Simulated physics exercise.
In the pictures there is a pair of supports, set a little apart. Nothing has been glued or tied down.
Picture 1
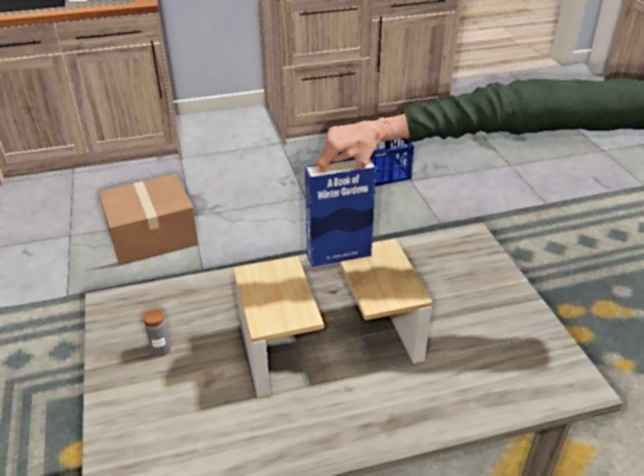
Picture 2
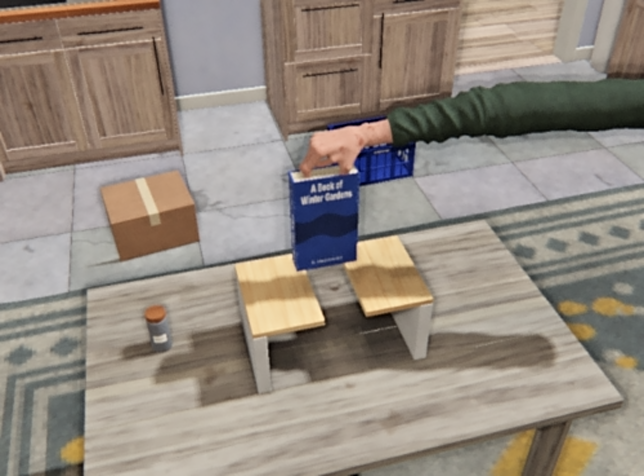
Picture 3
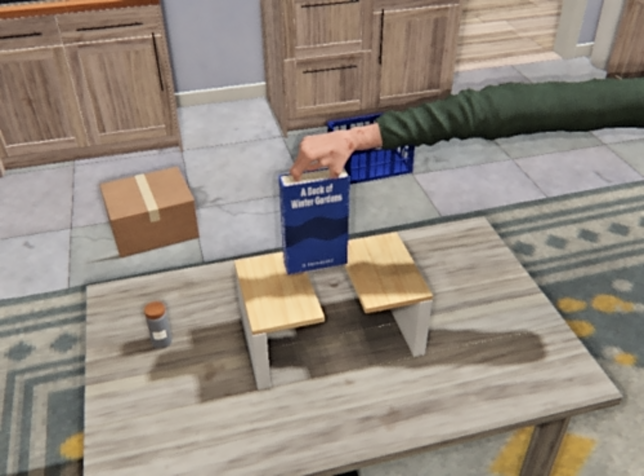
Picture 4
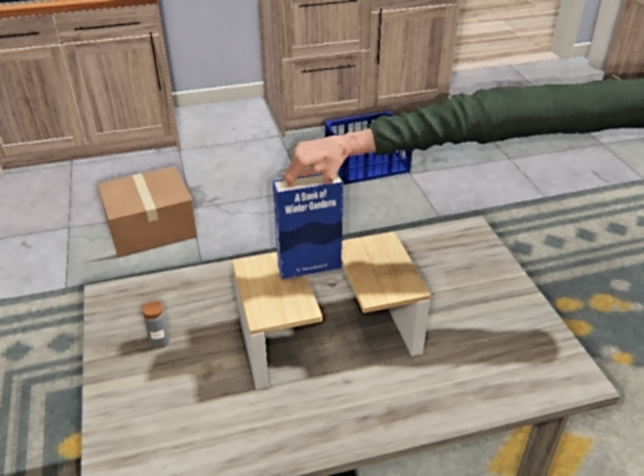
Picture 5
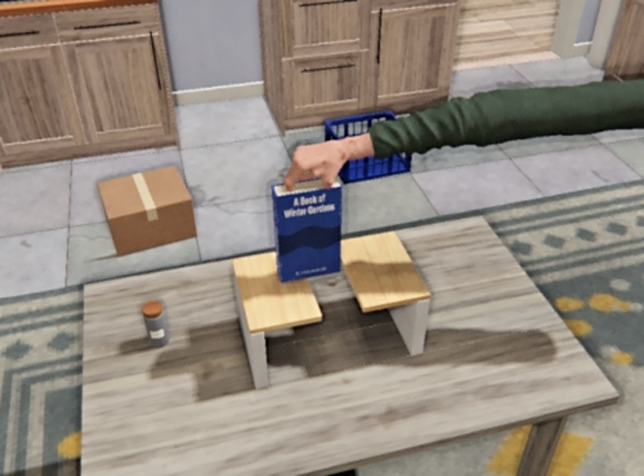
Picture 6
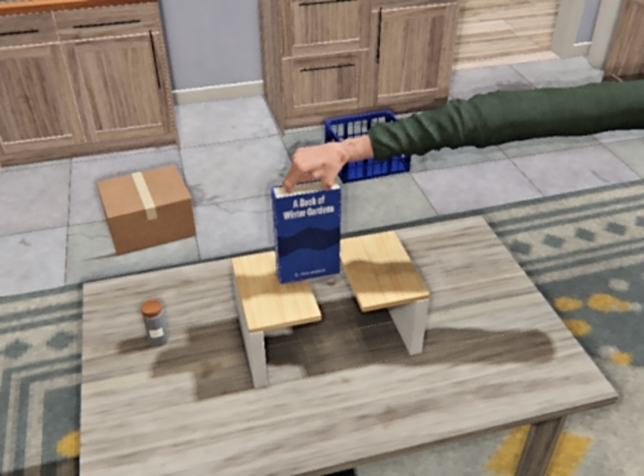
At the start, a hand in a green sleeve grips a blue book by its top above two wooden-topped supports on a table, with a small grey shaker to the left. The hand moves the book a short way left and slightly down, then keeps it nearly still, upright above the supports.
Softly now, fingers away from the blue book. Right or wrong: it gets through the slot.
Wrong.
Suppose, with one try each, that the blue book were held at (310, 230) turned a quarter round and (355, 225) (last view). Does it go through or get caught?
Try 1: Stuck. Try 2: Stuck.
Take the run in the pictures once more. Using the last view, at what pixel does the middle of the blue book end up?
At about (370, 245).
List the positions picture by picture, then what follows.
In the first frame, on its way; blue book (340, 214); grey shaker (157, 333).
In the second frame, on its way; blue book (324, 219); grey shaker (159, 329).
In the third frame, on its way; blue book (315, 222); grey shaker (158, 325).
In the fourth frame, on its way; blue book (309, 227); grey shaker (156, 325).
In the fifth frame, on its way; blue book (308, 231); grey shaker (156, 324).
In the sixth frame, poised above the slot; blue book (307, 232); grey shaker (155, 323).
Then, 0.40 s on from there, blue book turned 3° from how it was put near (310, 239).
Then, 0.70 s on from there, blue book turned 38° from how it was put near (339, 243).
Then, 0.90 s on from there, blue book on its side near (366, 246).
In the end, toppled on the stand or table, blue book; grey shaker unmoved. At the end, from the last picture's camera, blue book near (370, 245). The book stays on top.
